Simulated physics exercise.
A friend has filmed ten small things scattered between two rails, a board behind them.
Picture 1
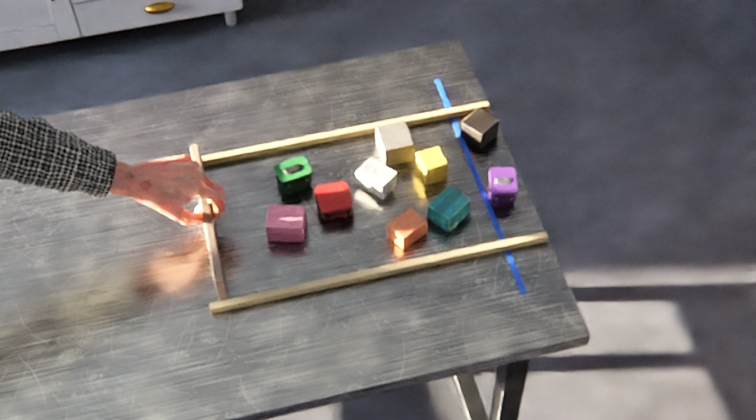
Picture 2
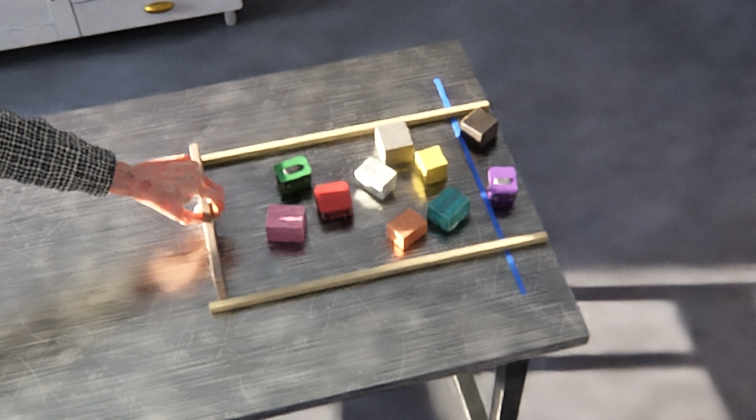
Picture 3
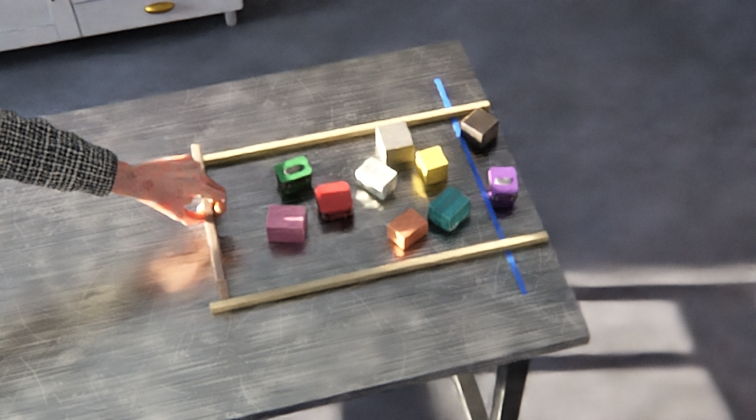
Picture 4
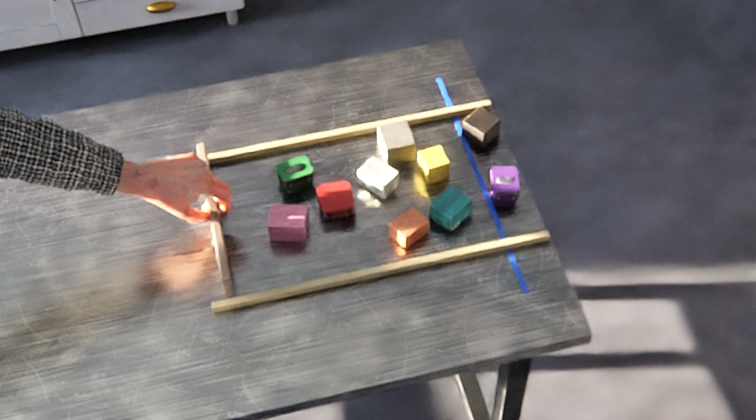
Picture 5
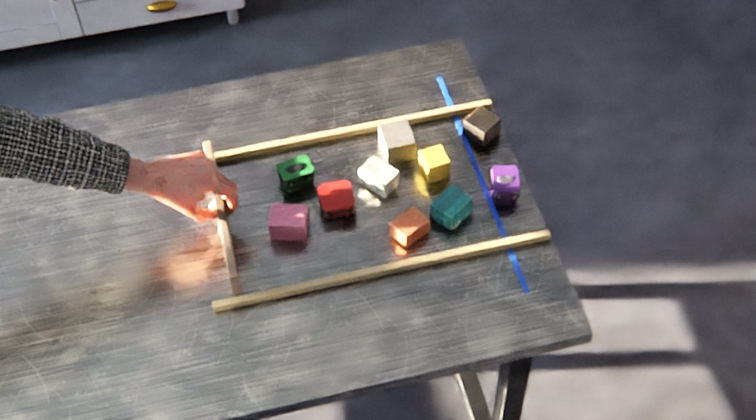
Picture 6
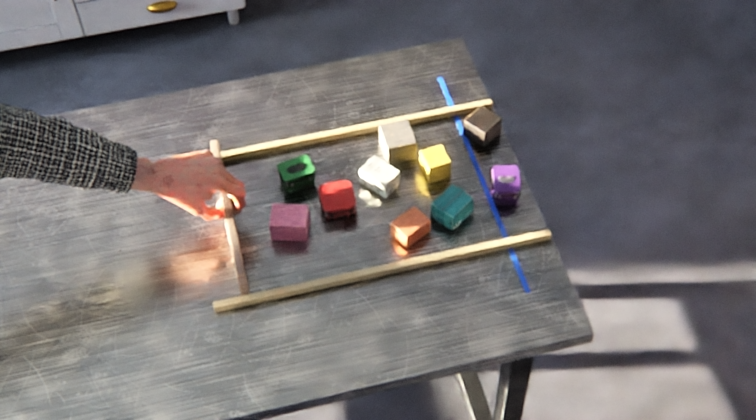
On a dark tabletop, a hand slides a thin board slightly right between two wooden rails, the scattered colourful blocks staying still.
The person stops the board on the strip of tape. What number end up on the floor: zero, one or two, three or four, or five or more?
As it turns out, the number that fall off is five or more.
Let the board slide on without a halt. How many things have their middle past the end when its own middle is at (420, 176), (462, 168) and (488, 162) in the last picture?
In that order 0, 2 and 6.
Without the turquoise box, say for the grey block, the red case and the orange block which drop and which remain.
The grey block stays on, the red case goes over, the orange block stays on.
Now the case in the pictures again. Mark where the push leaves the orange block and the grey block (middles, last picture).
About (515, 212), and the other about (476, 115).
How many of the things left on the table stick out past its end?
The number is 0.
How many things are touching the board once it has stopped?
In contact: 4.
A little later, none off yet; black block at rest near (483, 126); purple case at rest near (506, 185); turquoise box at rest near (452, 207).
Next, none off yet; black block at rest near (483, 126); purple case at rest near (506, 185); turquoise box at rest near (455, 208).
Later still, none off yet; black block at rest near (483, 126); purple case shifted about its own width near (530, 181); turquoise box shifted well along near (506, 201).
When it is over, the number that fall off is five or more; down, red case, white box, yellow block, turquoise box, purple case and black block.
